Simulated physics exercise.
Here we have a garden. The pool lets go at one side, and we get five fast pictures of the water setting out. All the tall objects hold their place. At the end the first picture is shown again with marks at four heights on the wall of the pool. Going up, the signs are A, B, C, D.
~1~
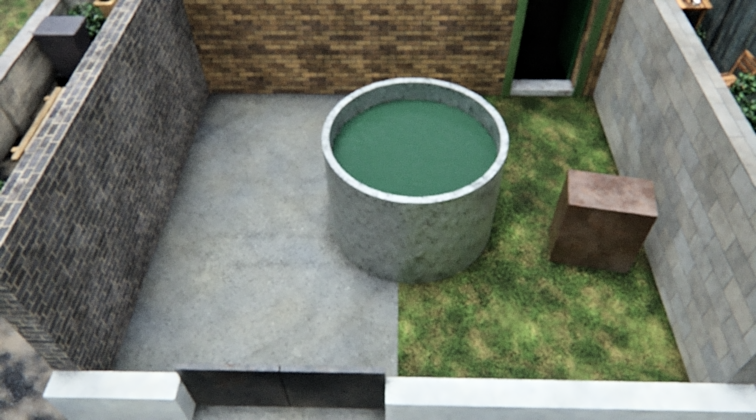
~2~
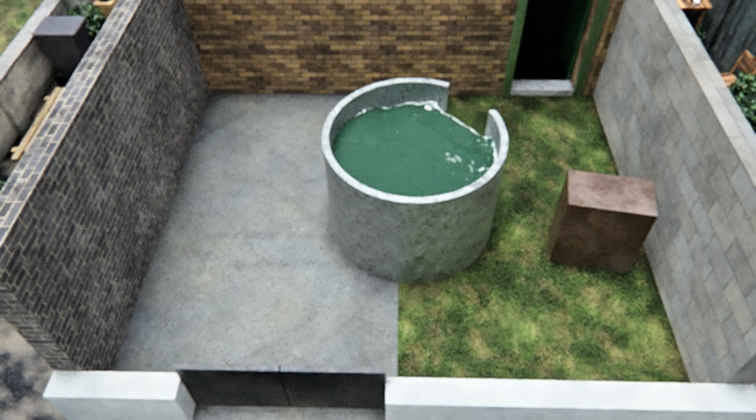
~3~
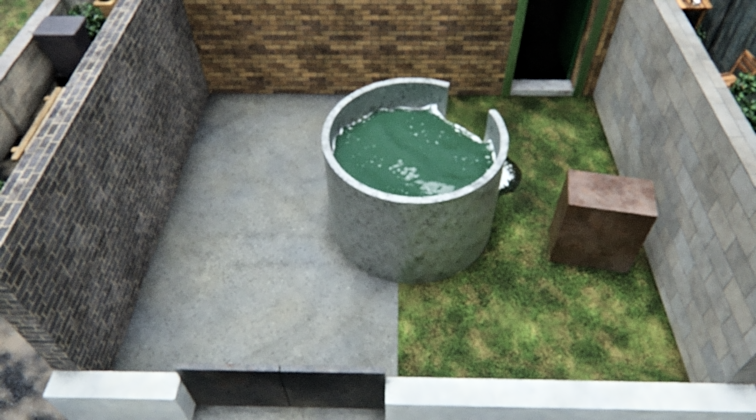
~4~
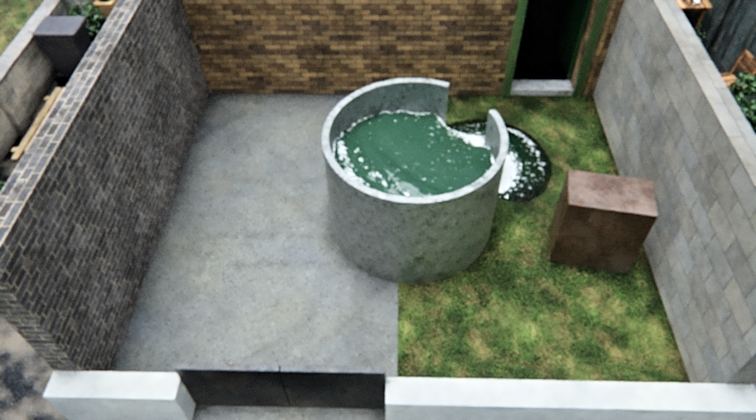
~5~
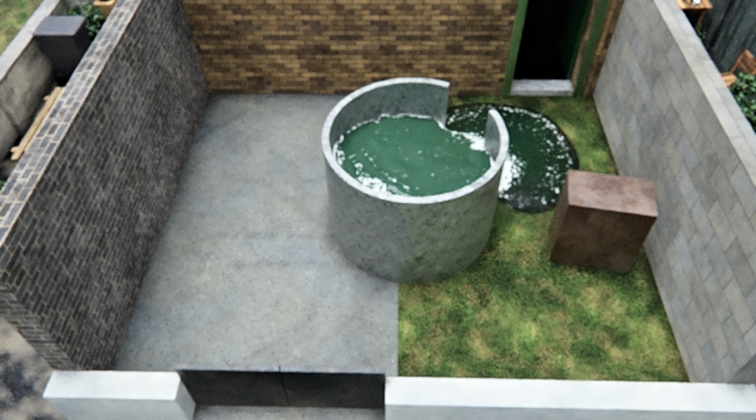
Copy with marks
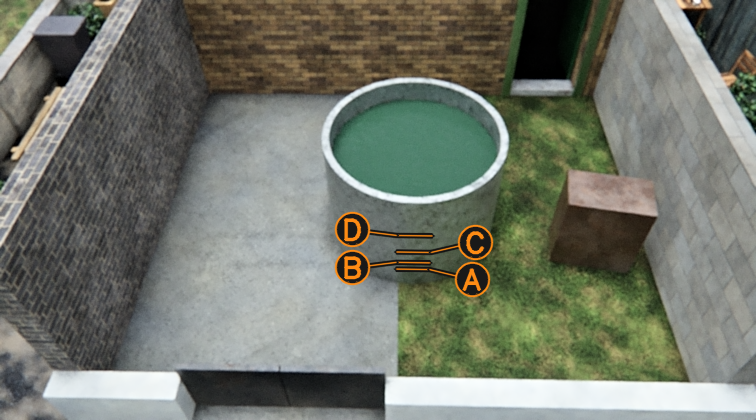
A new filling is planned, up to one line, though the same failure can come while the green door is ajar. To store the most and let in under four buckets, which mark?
The answer is level B.
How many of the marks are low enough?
Two.
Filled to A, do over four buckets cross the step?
No, not at all.
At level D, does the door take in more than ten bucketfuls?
Yes.
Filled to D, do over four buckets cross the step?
Yes.
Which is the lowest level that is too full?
The answer is C.
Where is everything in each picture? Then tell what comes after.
Water in the pool at rest, its middle at (414, 151); foot of the green doorway at (540, 96); shut gate at (283, 373), in the first picture.
Water covers 1 % of the ground, its front hidden from here, in the second picture.
Front seen at (508, 162), 3 % of the ground wet, in the third picture.
Front seen at (517, 132), 7 % of the ground wet, in the fourth picture.
Front seen at (544, 117), 12 % of the ground wet, in the fifth picture.
On the marked copy, A at (412, 269); B at (413, 262); C at (413, 252); D at (414, 235); from the bottom up A, B, C, D.
Choosing A, nothing gets over.
Choosing B, a bucket or two gets in.
Choosing C, about 9 bucketfuls get in.
Choosing D, dozens of bucketfuls pour in.
